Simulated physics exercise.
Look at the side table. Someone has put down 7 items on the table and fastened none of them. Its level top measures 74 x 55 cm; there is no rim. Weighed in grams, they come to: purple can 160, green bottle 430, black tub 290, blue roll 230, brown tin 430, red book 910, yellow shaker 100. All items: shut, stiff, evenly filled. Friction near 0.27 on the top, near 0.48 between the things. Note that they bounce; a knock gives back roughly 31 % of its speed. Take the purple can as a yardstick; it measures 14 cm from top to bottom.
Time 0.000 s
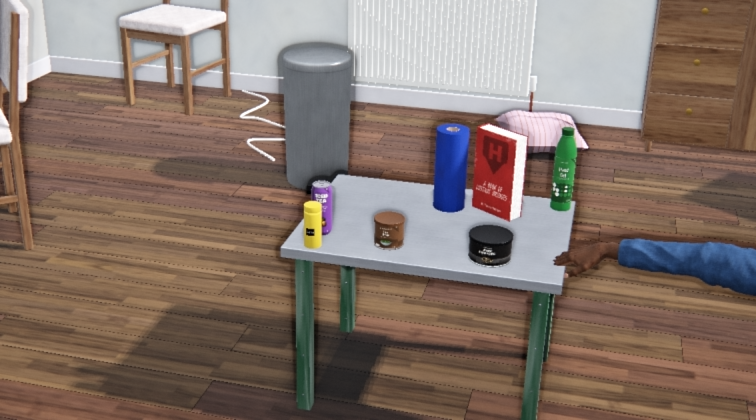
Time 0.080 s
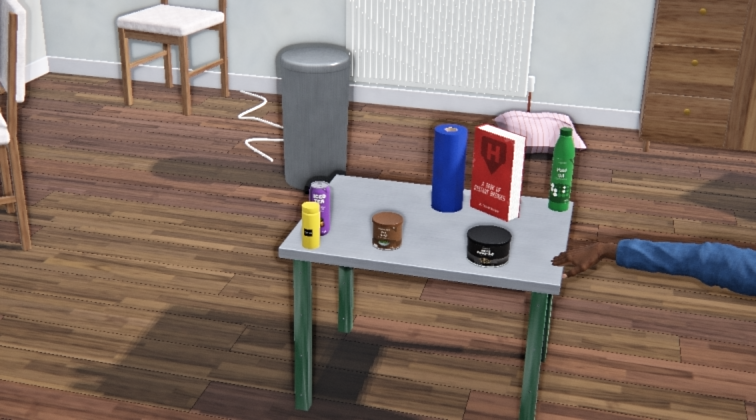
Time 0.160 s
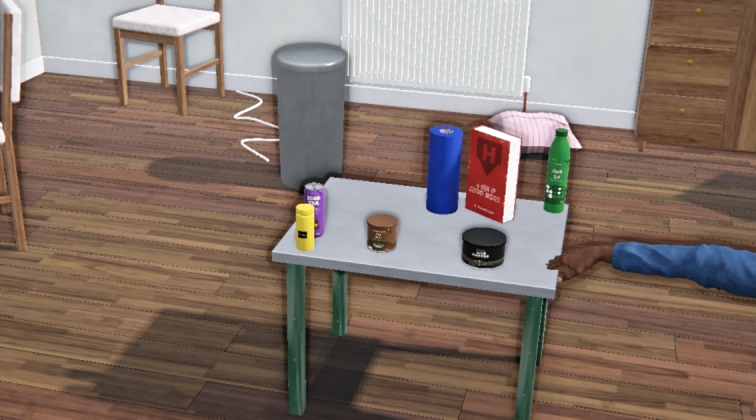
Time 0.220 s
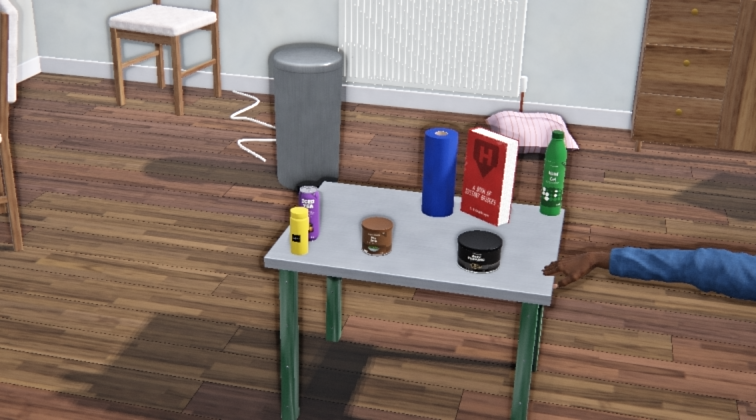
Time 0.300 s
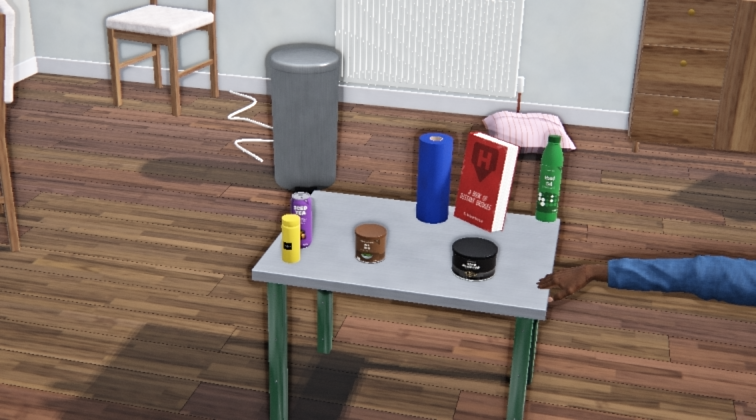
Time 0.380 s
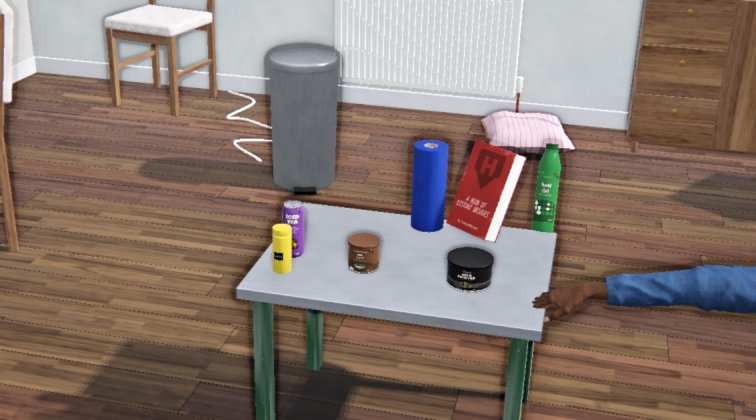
A hand pulled a small grey table holding cans, tubs, a bottle and a blue roll toward the viewer and slightly left, and the red book began leaning over to the right.
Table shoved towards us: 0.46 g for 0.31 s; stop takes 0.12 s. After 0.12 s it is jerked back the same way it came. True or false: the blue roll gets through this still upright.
True.
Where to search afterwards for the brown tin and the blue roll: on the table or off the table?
The brown tin winds up out of bounds; the blue roll stays within bounds.
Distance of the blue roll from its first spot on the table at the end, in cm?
Around 17 centimetres.
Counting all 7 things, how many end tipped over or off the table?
The number here is 6.
Around 0.78 s, table along by 24 cm; yellow shaker now off the table; blue roll shifted 8 cm near (416, 211); red book on its side.
Around 0.98 s, table along by 3 cm; purple can, black tub and brown tin now off the table; blue roll shifted 22 cm near (421, 201); red book on its side.
Finally (1.7 s), off the table and tipped over, purple can, green bottle, brown tin and yellow shaker; off the table but upright, black tub; on their side or leaning hard on the table, red book; not toppled but over 5 cm from the start, blue roll. Final places as that camera would see them, blue roll near (427, 191).
